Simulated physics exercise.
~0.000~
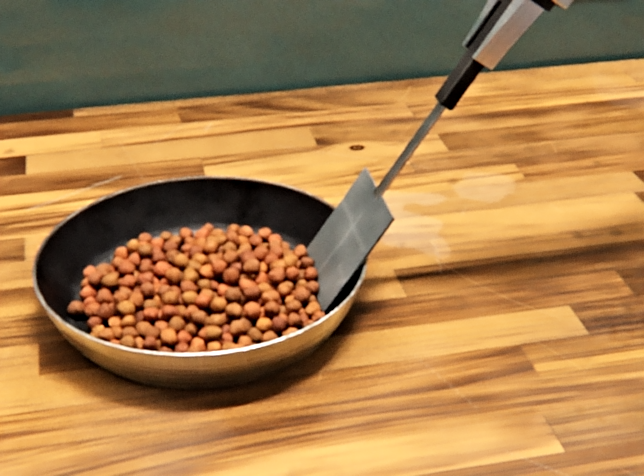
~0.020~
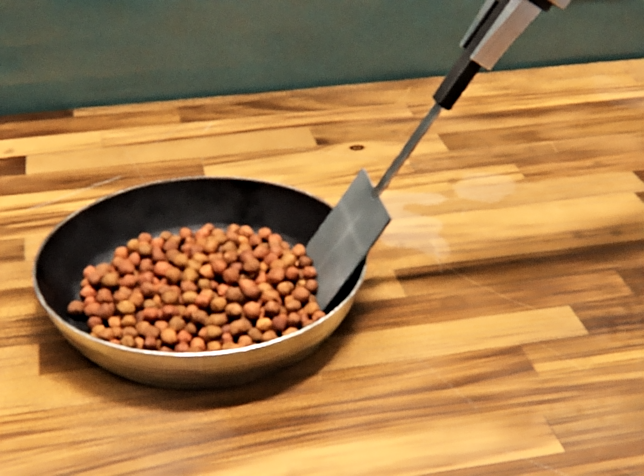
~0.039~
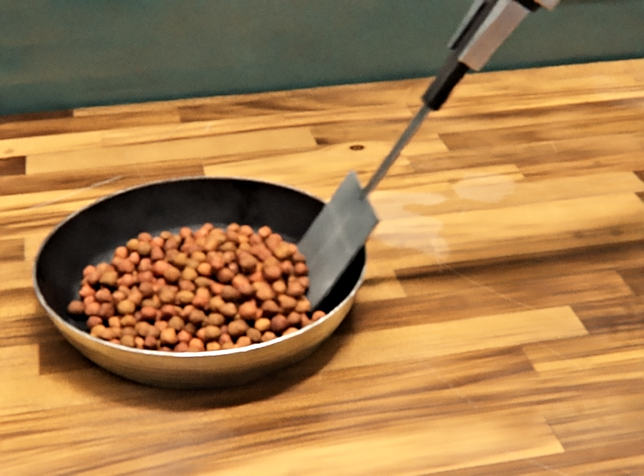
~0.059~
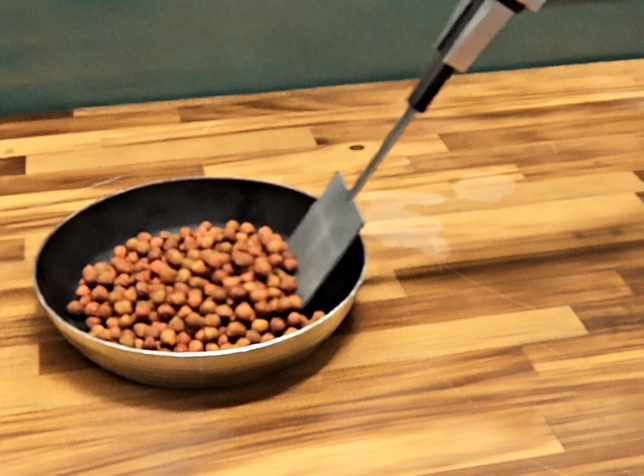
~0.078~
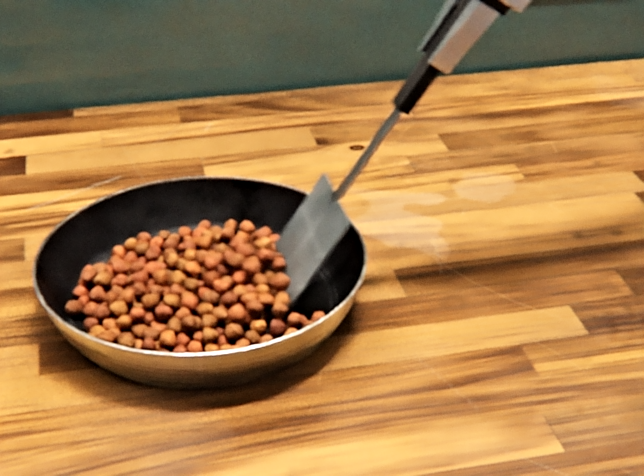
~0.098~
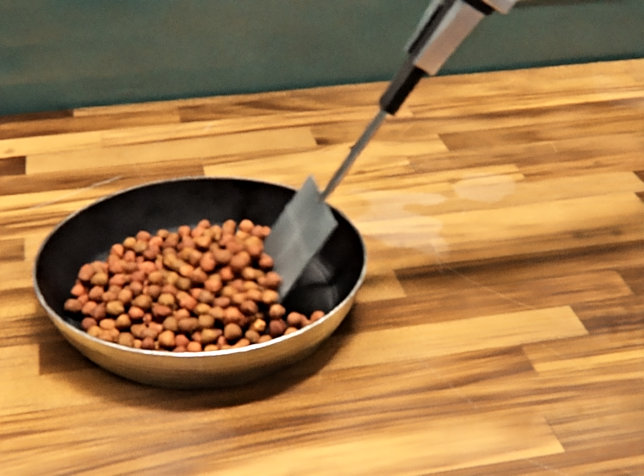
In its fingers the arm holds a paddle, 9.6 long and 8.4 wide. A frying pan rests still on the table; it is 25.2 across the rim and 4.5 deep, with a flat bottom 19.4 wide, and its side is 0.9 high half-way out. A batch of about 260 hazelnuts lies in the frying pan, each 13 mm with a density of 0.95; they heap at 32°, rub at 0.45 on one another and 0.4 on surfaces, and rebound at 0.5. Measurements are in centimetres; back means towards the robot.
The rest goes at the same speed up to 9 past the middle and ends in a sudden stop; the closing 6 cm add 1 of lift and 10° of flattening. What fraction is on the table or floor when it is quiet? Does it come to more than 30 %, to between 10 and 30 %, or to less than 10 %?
It comes to less than 10 %.
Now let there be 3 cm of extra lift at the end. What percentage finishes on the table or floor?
5 %.
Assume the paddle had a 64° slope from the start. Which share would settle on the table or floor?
My guess is close to 10 per cent.
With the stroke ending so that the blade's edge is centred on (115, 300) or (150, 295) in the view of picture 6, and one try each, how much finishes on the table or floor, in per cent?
0 % and 0 %.
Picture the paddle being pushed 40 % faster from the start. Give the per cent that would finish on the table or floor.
Estimate: Near 10 %.
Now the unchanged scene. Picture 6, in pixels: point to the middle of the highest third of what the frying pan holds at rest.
It is centred around (82, 279).
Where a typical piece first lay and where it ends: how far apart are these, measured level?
Some 4 centimetres.
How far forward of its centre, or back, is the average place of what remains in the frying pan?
About 4.5 centimetres ahead.
By 0.18 s, sloping 56°, highest piece 5 above the table; 256 in the frying pan.
By 0.27 s, sloping 52°, highest piece 6 above the table; 256 in the frying pan.
By 0.51 s, sloping 46°, highest piece 6 above the table; 240 in the frying pan, 13 on the table or floor, 3 on the blade or in flight.
By 1.56 s, sloping 46°, highest piece 6 above the table; 239 in the frying pan, 17 on the table or floor.
Final count, 239 in the frying pan, 17 on the table or floor. That is 7 % on the table or floor.
